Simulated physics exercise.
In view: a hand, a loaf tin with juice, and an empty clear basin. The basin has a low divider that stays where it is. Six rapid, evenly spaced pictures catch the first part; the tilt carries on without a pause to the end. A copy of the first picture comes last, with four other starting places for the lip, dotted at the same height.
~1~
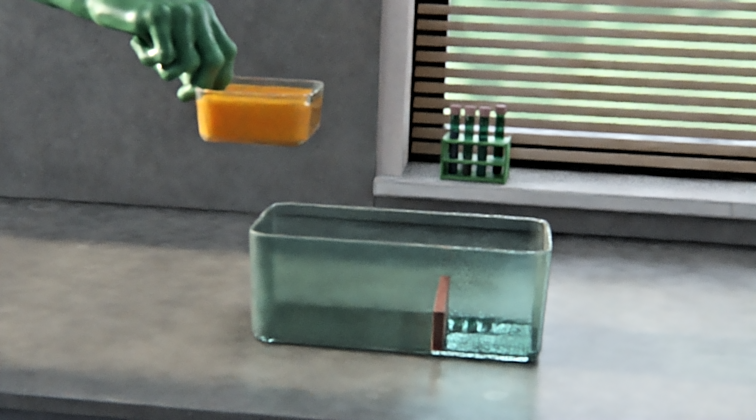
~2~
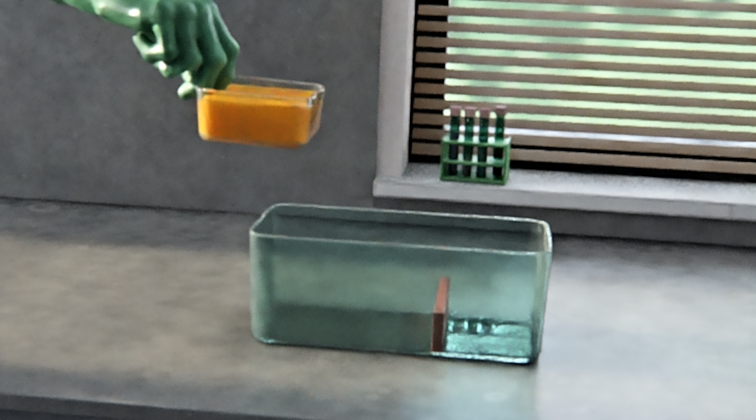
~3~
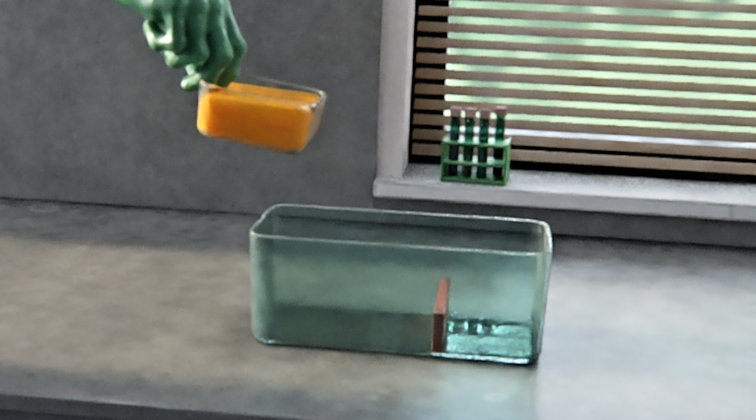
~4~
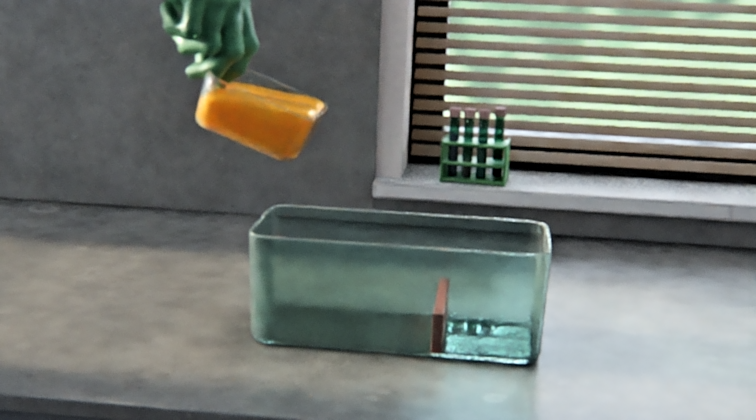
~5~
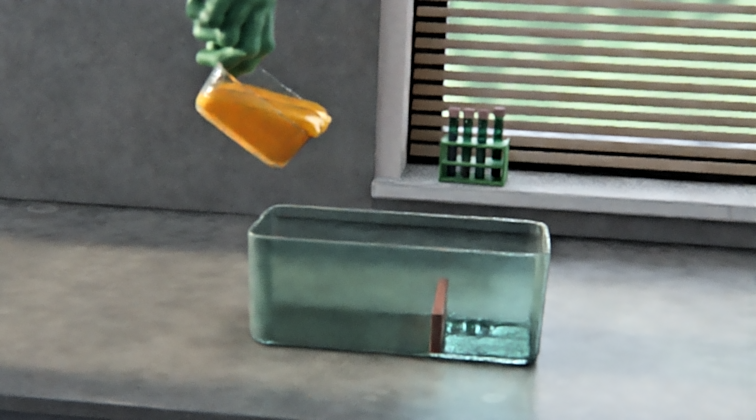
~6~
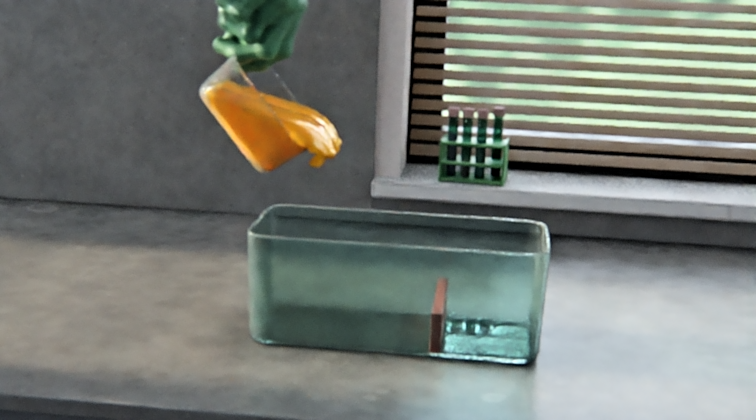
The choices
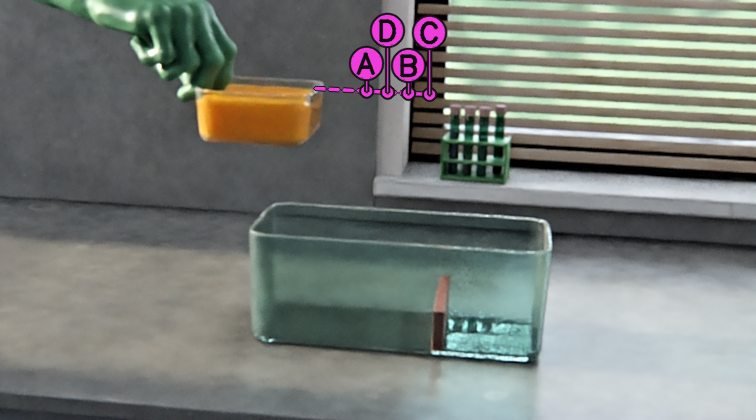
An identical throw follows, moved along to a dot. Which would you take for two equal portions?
The answer is spot B.
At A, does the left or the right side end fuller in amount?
The left side.
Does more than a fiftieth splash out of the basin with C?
Yes.
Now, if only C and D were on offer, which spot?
C it is.
On the marked copy, A at (366, 91); B at (408, 93); C at (429, 94); D at (387, 92).
If A is chosen, about 88 % ends left of the wall and 7 % right of it; 5 % is lost outside.
If B is chosen, about 51 % ends left of the wall and 43 % right of it; 6 % is lost outside.
If C is chosen, about 33 % ends left of the wall and 62 % right of it; 5 % is lost outside.
If D is chosen, about 80 % ends left of the wall and 14 % right of it; 6 % is lost outside.
